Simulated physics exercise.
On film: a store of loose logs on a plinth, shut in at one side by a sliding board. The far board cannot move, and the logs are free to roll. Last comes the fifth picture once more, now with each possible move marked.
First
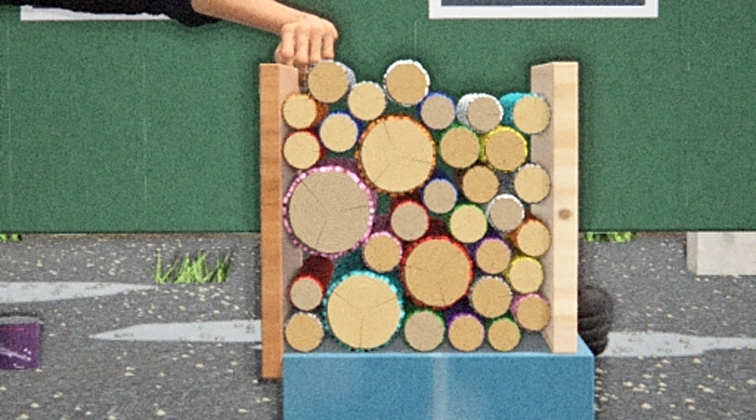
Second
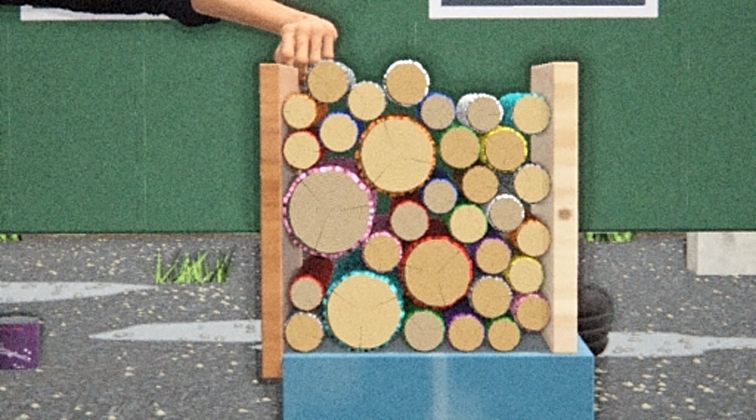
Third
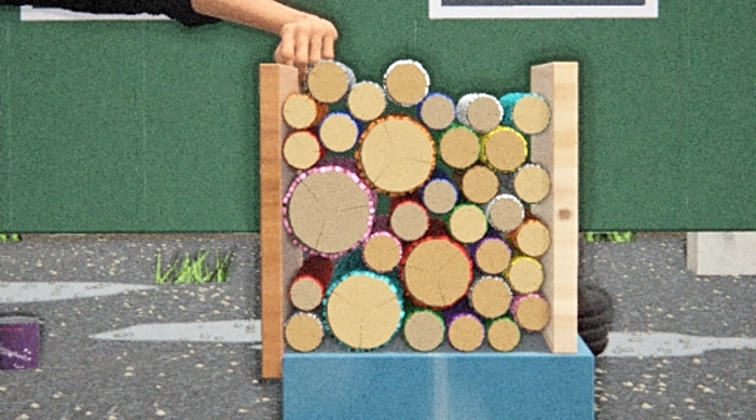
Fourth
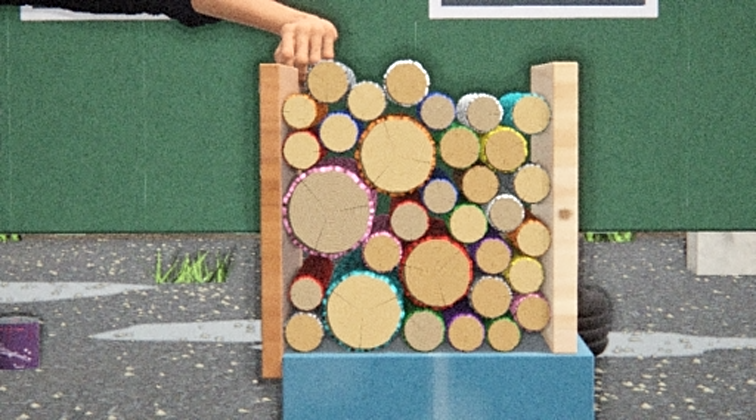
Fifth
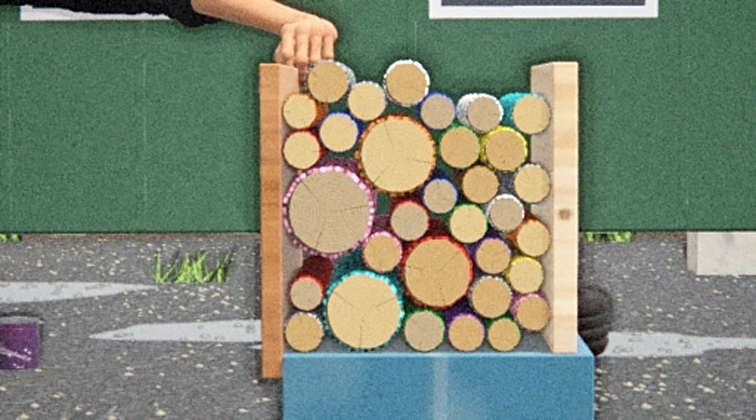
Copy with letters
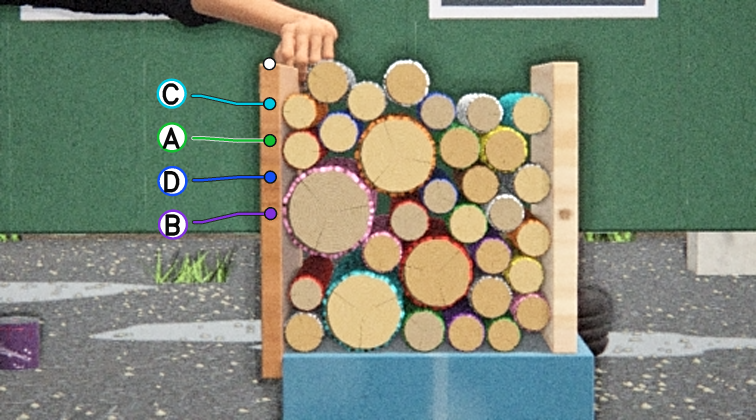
At first, round logs of mixed sizes, many with colourful rims, sit stacked between two upright wooden boards on a blue plinth, while a hand reaches in from the upper left to the top of the left board. Throughout, the hand stays there and the logs show no visible movement.
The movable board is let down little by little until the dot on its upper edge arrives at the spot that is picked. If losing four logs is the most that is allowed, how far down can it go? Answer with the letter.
The answer is mark D.
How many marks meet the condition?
Three of the four.
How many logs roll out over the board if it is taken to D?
The count is two.
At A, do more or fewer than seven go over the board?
It loses fewer than seven.
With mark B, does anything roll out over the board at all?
Yes, at B.
On the marked copy, A at (270, 141); B at (271, 214); C at (270, 104); D at (271, 177); the white dot at (270, 64).
With D. Early on, top of the board (280, 120).
Further on, top of the board (281, 177).
At the end, top of the board (281, 177), two out over the board.
As for the rest, A none out over the board; B more than four out over the board; C none out over the board.
